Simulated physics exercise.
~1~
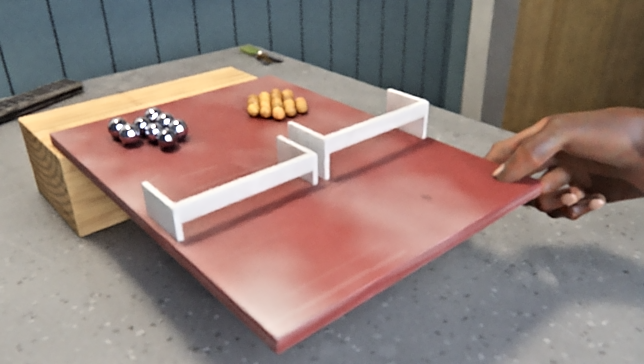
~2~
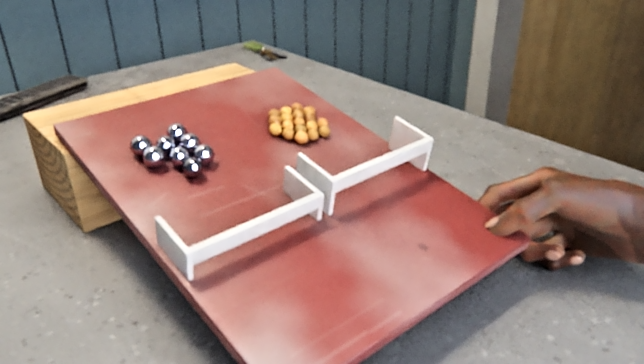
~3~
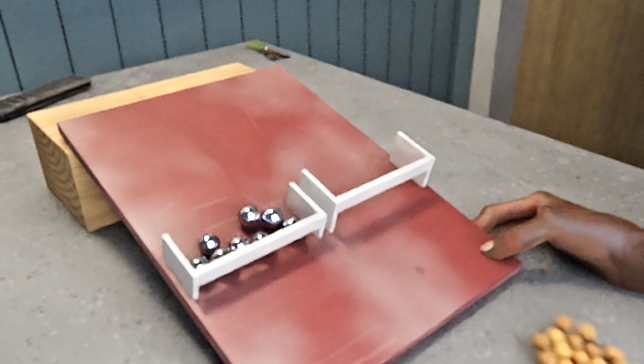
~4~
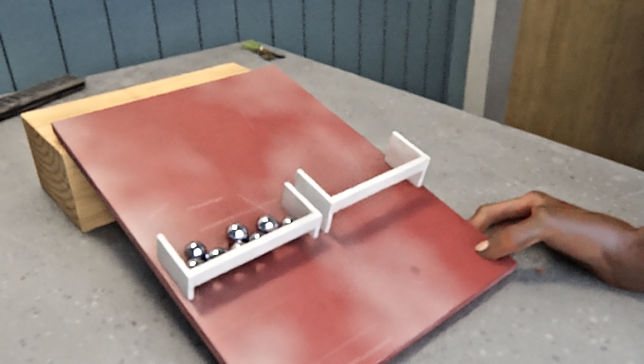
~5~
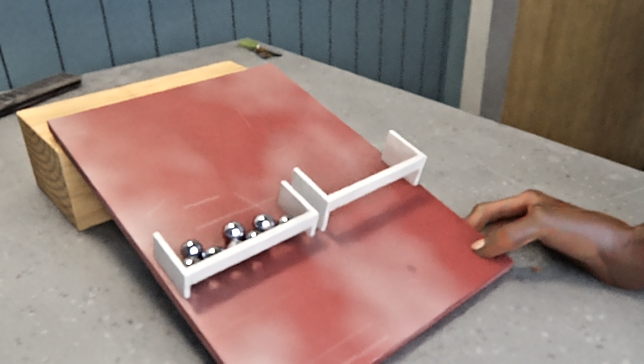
A hand lowers a red board, and dark balls stop at a white gate while tan pieces slide off.
